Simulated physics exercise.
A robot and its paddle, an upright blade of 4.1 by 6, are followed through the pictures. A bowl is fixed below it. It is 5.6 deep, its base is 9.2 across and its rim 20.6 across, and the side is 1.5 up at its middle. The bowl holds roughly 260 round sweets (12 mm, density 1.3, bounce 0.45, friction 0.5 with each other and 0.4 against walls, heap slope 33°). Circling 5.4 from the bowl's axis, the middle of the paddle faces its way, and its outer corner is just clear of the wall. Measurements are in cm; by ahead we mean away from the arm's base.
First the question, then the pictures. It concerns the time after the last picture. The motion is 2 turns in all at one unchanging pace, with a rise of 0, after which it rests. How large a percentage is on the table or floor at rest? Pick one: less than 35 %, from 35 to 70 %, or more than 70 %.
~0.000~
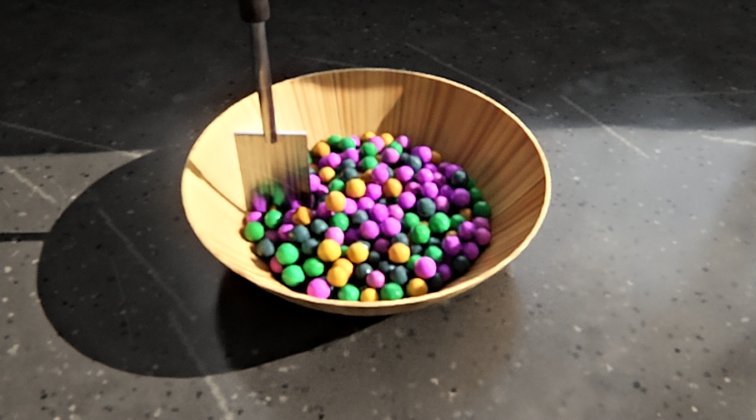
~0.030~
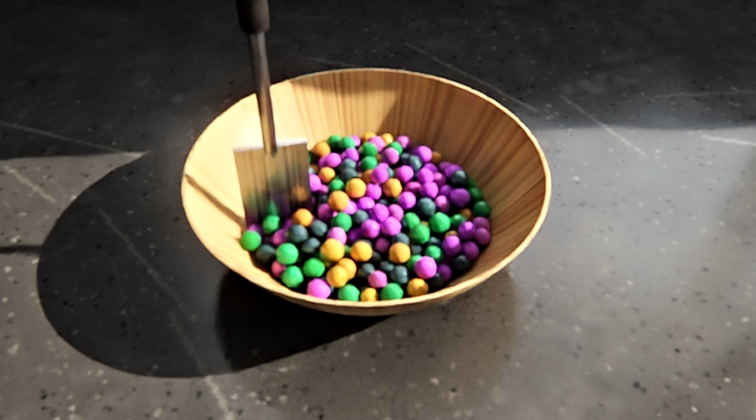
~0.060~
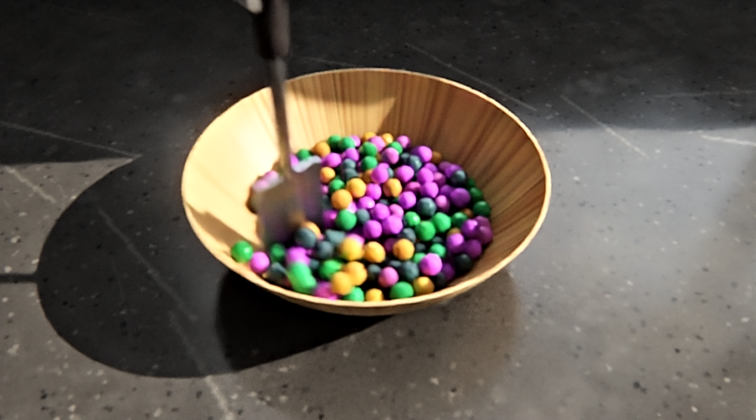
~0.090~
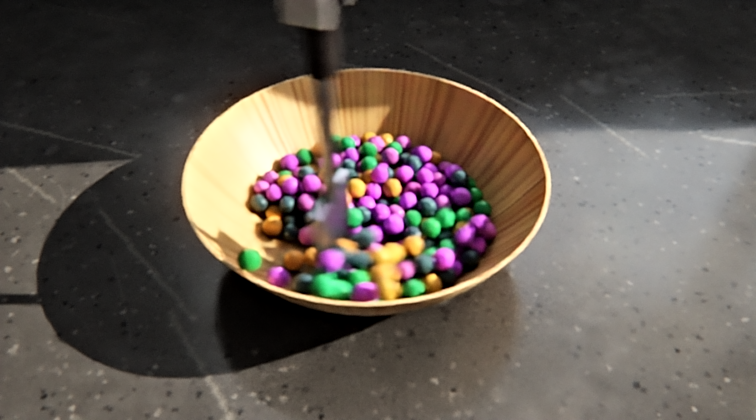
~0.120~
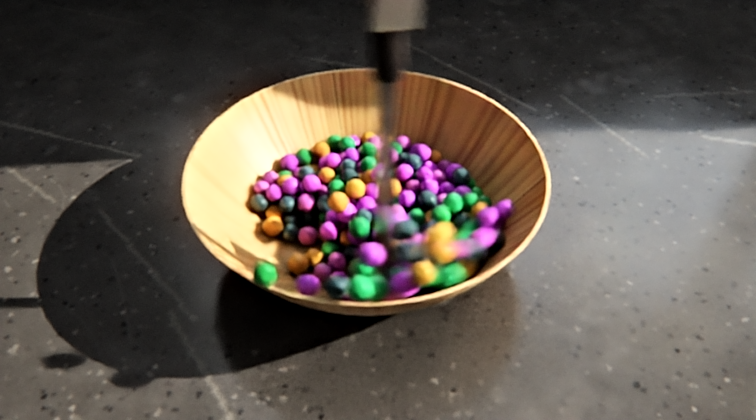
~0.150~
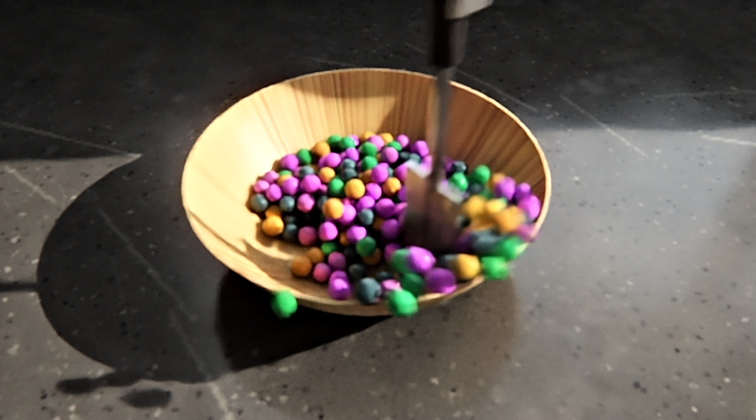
From 35 to 70 %.
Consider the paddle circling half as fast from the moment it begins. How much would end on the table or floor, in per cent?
In that case it comes to around 15 percent.
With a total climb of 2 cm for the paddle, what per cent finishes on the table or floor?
Roughly 35 per cent.
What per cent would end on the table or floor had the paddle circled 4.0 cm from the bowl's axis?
Some 30 percent would.
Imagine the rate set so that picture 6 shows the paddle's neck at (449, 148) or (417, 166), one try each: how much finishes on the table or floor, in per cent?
Roughly 55 and 45 percent, in that order.
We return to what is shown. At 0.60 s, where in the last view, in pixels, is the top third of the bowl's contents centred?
Roughly pixel (412, 188).
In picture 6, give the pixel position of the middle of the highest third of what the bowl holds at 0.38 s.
Centre estimate: Approx. (238, 180) px.
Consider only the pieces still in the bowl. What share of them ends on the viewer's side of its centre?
About 65 %.
After 0.38 s, 358° round, highest piece 10 above the table; 185 in the bowl, 45 on the table or floor, 28 in flight or on the tool.
After 0.60 s, 226° round, highest piece 8 above the table; 146 in the bowl, 102 on the table or floor, 10 in flight or on the tool.
After 0.91 s, 0° round, highest piece 5 above the table; 134 in the bowl, 123 on the table or floor, 1 in flight or on the tool.
After 1.61 s, 0° round, highest piece 4 above the table; 134 in the bowl, 124 on the table or floor.
In the end, 134 in the bowl, 124 on the table or floor. That is 48 % on the table or floor.
